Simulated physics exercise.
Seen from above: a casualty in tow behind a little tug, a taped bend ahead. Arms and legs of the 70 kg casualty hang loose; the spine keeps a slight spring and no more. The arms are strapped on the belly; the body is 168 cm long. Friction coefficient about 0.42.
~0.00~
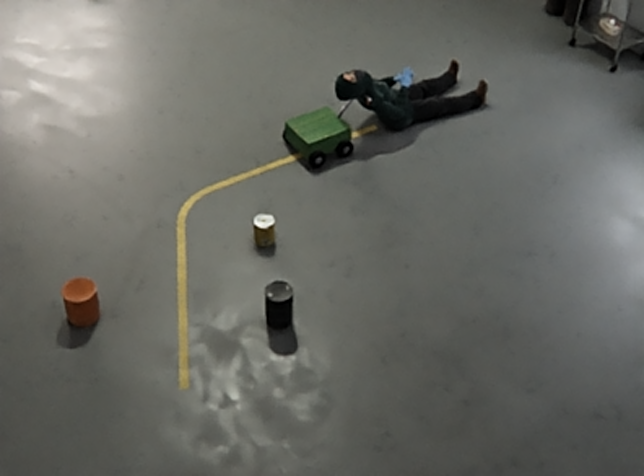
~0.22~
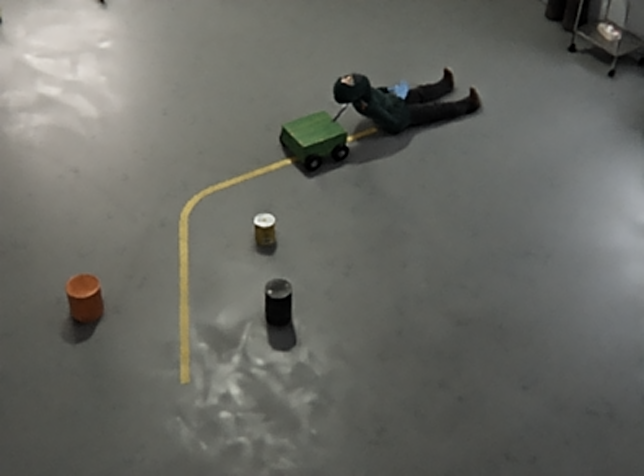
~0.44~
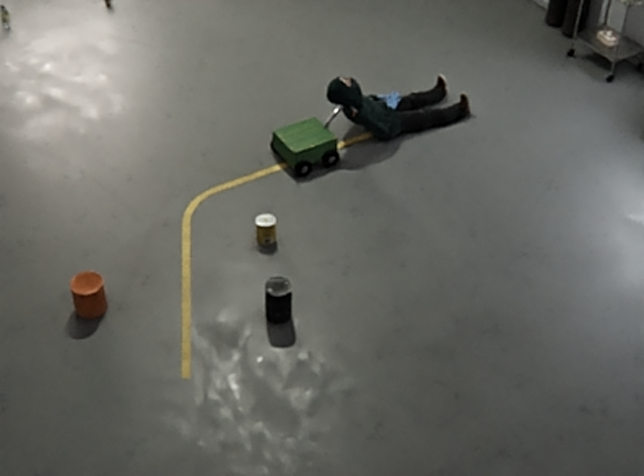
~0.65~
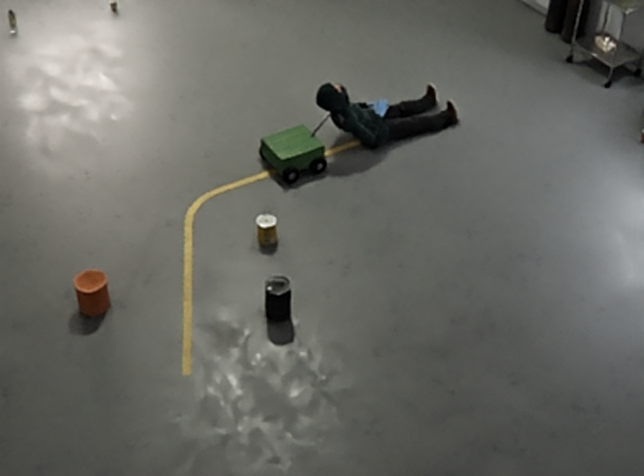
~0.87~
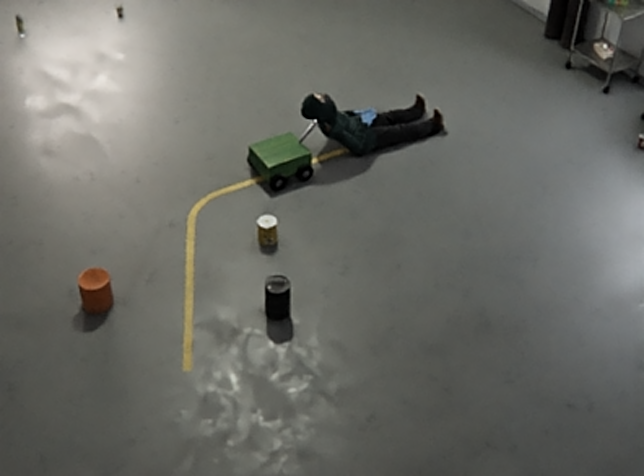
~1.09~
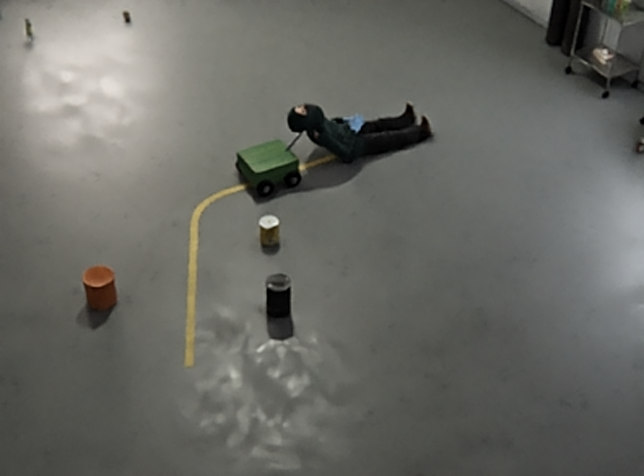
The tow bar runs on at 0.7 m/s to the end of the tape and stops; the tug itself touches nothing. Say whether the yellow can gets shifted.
Here the yellow can keeps still.
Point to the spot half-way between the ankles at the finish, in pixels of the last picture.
Around (205, 258).
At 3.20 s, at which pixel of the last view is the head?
Around (182, 179).
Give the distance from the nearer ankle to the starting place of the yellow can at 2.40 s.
About 130 cm.
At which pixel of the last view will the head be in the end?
Around (182, 323).
After 2.40 s the yellow can is where it stood, near (269, 231) in the last picture's view; the orange bucket where it stood; the nearer ankle is 131 cm from that spot.
After 3.20 s the yellow can is where it stood, near (269, 231) in the last picture's view; the nearer ankle is 96 cm from that spot.
After 4.00 s the yellow can is where it stood, near (269, 231) in the last picture's view; the nearer ankle is 67 cm from that spot.
After 4.80 s the yellow can is where it stood, near (269, 231) in the last picture's view; the nearer ankle is 38 cm from that spot.
After 5.8 s, yellow can stays put; black bin stays put; orange bucket stays put.
